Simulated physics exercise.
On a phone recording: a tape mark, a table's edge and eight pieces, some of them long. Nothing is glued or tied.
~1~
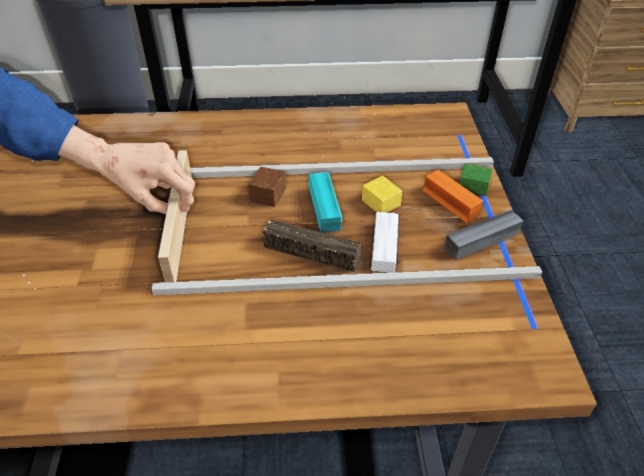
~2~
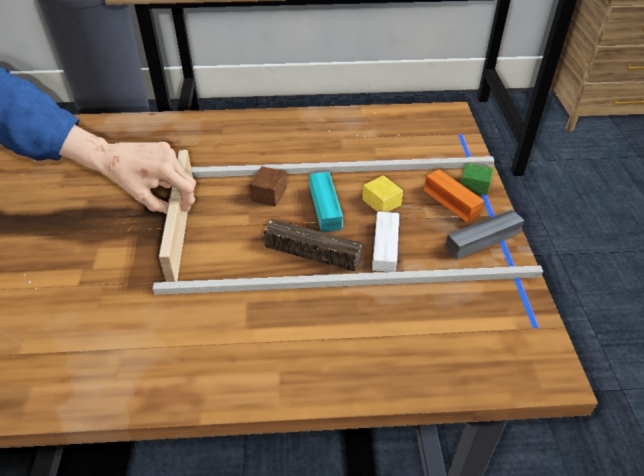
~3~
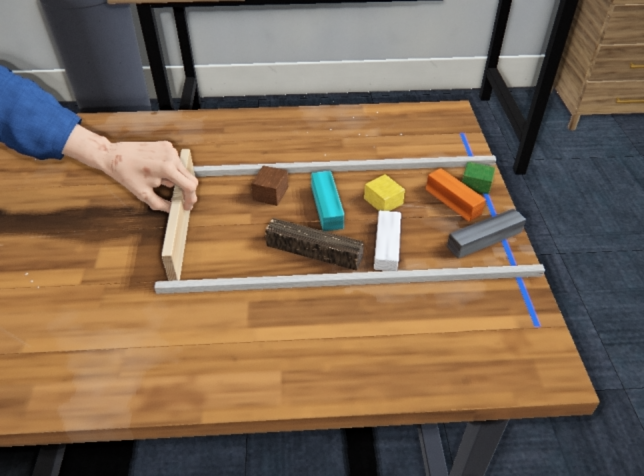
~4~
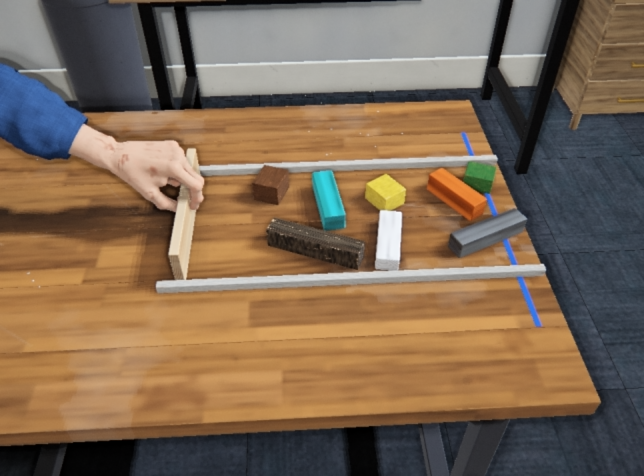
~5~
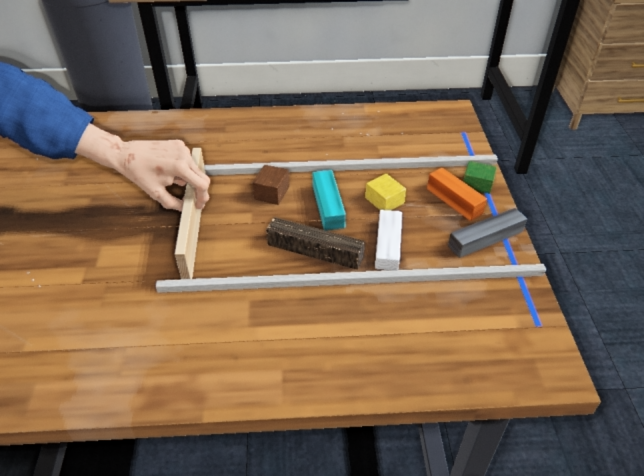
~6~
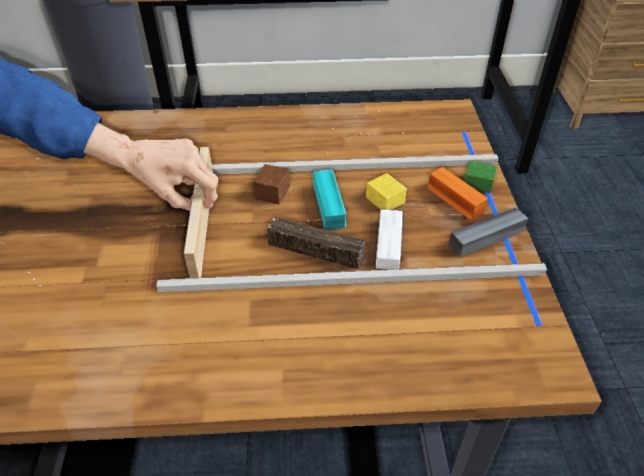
The clip opens on a wooden table where a hand holds an upright board between two pale rails, left of eight scattered coloured pieces and a blue tape line. The hand slides the board slightly to the right, closer to the brown block, while the pieces stay put on the tabletop.
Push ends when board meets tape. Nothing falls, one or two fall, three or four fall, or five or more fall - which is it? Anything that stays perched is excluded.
Five or more fall.
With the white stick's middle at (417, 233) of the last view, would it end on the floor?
As for the white stick, it topples off.
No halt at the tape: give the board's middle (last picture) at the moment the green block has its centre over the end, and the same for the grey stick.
At (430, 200) for the green block; at (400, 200) for the grey stick.
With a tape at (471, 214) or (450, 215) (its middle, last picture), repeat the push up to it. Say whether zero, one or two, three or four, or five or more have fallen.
In turn: 3 or 4; just one or two.
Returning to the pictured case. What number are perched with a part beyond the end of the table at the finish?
Expected count: 1.
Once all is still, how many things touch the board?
Contact count: 1.
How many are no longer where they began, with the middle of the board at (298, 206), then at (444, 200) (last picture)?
Tally at point one: 4; at point two: 8.
Soon after, none off yet; green block at rest near (480, 177); grey stick at rest near (488, 232); orange stick at rest near (457, 193).
After that, none off yet; green block at rest near (480, 177); grey stick displaced a little near (502, 224); orange stick at rest near (457, 193).
And then, one off so far; green block tilting well over near (515, 174); grey stick on its way down near (503, 375); orange stick displaced about its own width near (508, 188).
In the end, the number that fall off is five or more; gone, black bar, turquoise stick, white stick, yellow block, orange stick, grey stick and green block.
